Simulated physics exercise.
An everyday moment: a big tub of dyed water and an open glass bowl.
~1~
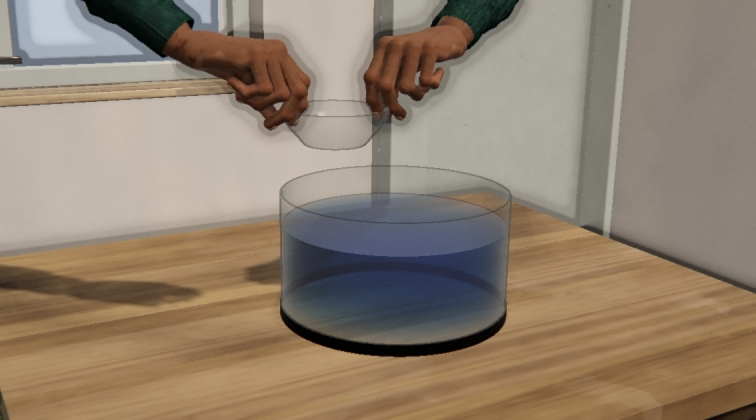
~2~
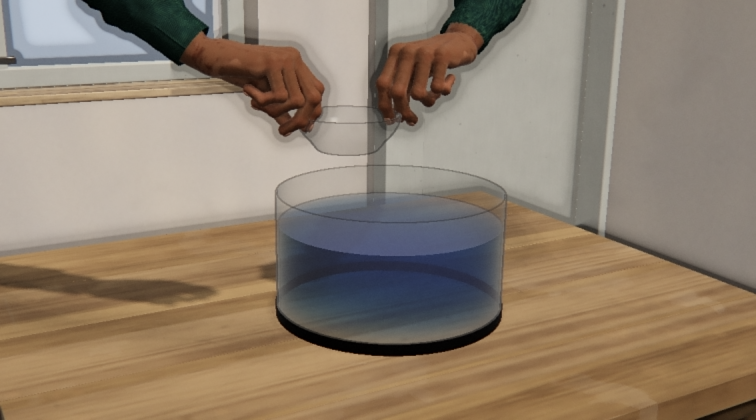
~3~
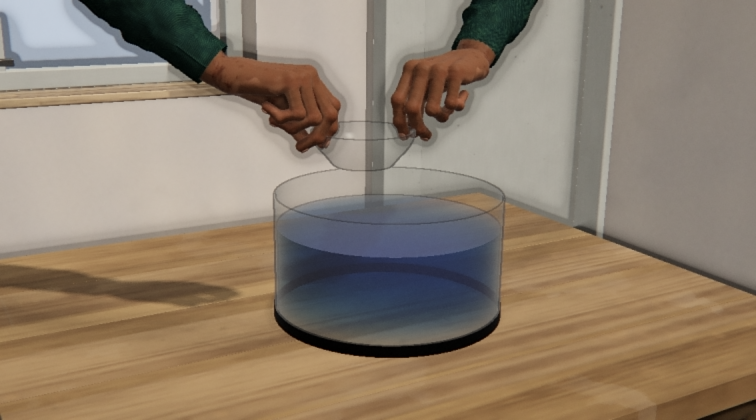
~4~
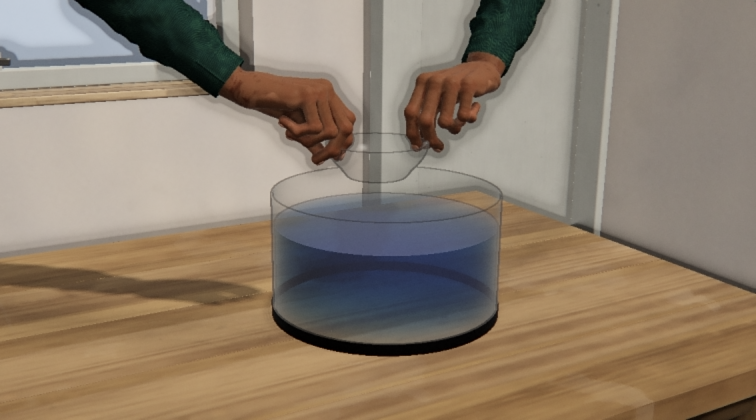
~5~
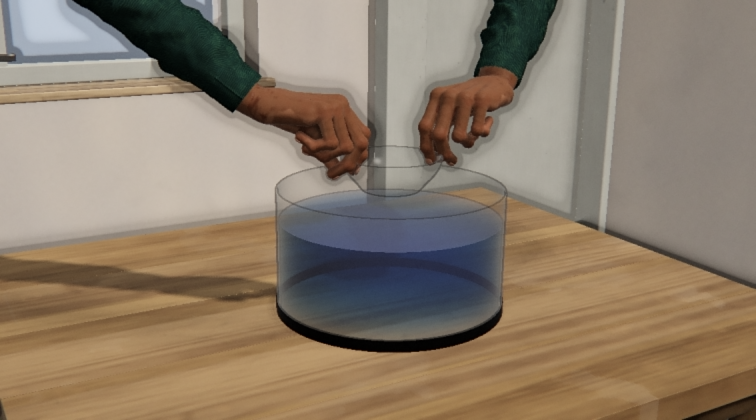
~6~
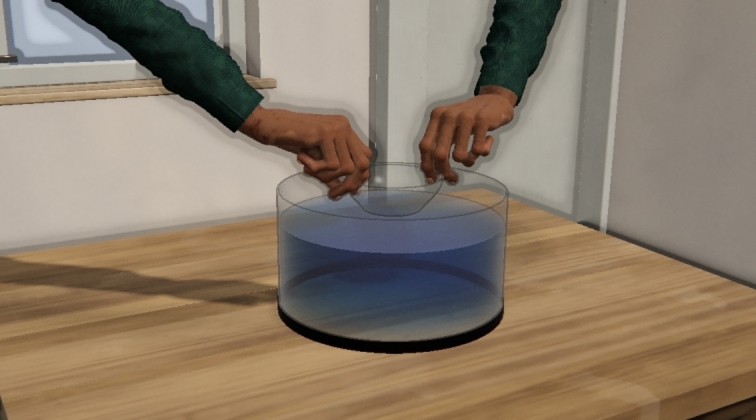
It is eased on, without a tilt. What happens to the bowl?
It stays afloat.
Shortly, the bowl dips into the dyed water.
Then, it bobs and steadies.
At the finish, the bowl floats with about half of its side showing.
